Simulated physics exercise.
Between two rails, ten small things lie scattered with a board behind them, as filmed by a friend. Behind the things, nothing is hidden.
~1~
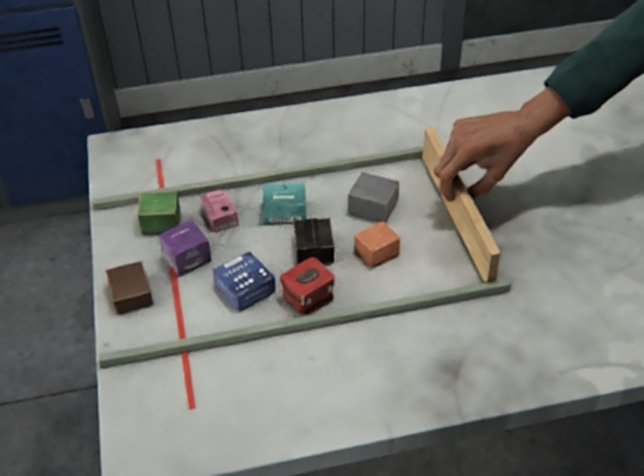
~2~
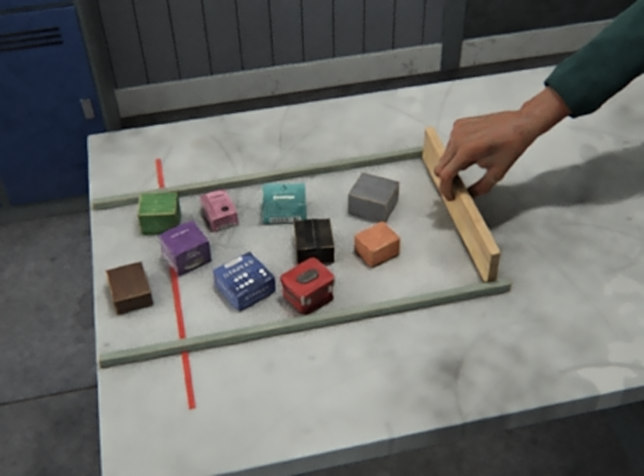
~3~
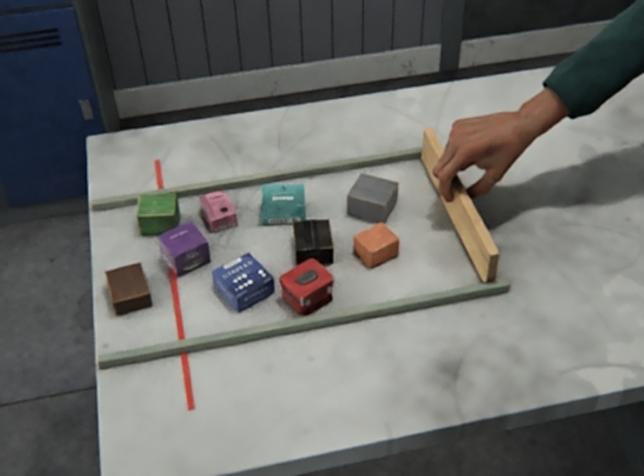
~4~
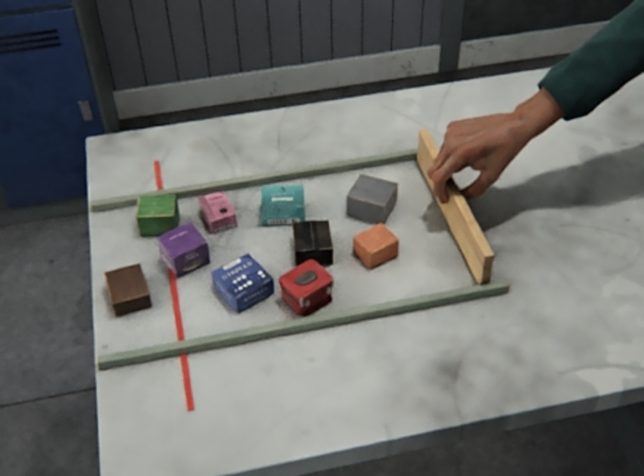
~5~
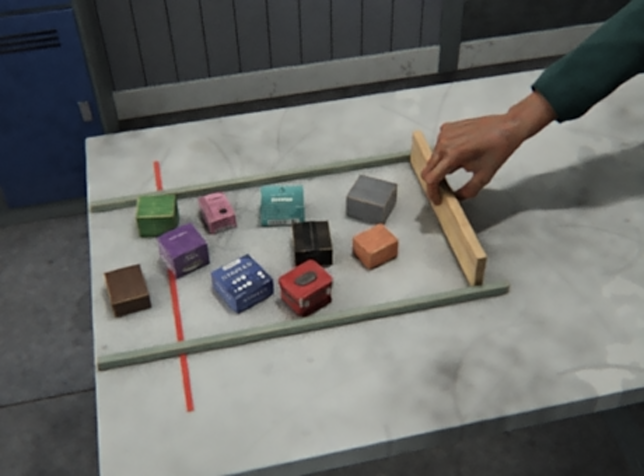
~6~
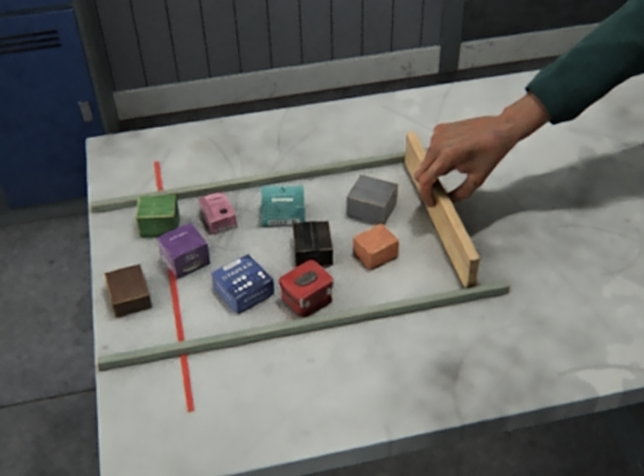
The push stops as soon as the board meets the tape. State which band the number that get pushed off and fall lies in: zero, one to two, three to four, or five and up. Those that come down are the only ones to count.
Honestly, the push sends three or four of them over the end.
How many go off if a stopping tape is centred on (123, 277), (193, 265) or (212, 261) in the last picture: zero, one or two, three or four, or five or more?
Spot one gives 5 or more, spot two gives just one or two, spot three gives either one or two.
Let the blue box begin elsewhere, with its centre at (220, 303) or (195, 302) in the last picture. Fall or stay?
Order of tries: On, on.
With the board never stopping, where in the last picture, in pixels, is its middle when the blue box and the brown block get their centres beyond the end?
The middle sits near (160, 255) for the first and near (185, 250) for the other.
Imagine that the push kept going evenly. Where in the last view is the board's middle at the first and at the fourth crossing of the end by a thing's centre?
(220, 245) and (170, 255).
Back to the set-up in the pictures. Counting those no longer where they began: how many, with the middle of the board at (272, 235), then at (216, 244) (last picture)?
That makes 9 at the first spot and 10 at the second.
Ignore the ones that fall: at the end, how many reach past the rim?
Answer: 3.
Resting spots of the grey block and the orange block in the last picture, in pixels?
In the last picture they sit at about (146, 249) and about (155, 282).
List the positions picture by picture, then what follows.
Brown block (129, 287); green block (160, 213); purple box (185, 248); board (458, 201); tape (173, 266), in the first picture.
Green block (160, 213); grey block (374, 197), in the second picture.
Purple box (185, 249); turquoise box (284, 203), in the third picture.
Brown block (128, 289); blue box (243, 282), in the fourth picture.
Green block (158, 216); red case (306, 288), in the fifth picture.
Brown block (128, 290); green block (158, 216); purple box (184, 251); board (439, 206); tape (171, 268), in the sixth picture.
Soon after, none off yet; brown block at rest near (128, 290); green block at rest near (158, 216); purple box at rest near (184, 251).
Then, none off yet; brown block at rest near (128, 290); green block moved about its own width near (120, 215); purple box moved about its own width near (161, 251).
At rest, the number that fall off is three or four; fallen, pink box, green block and brown block.
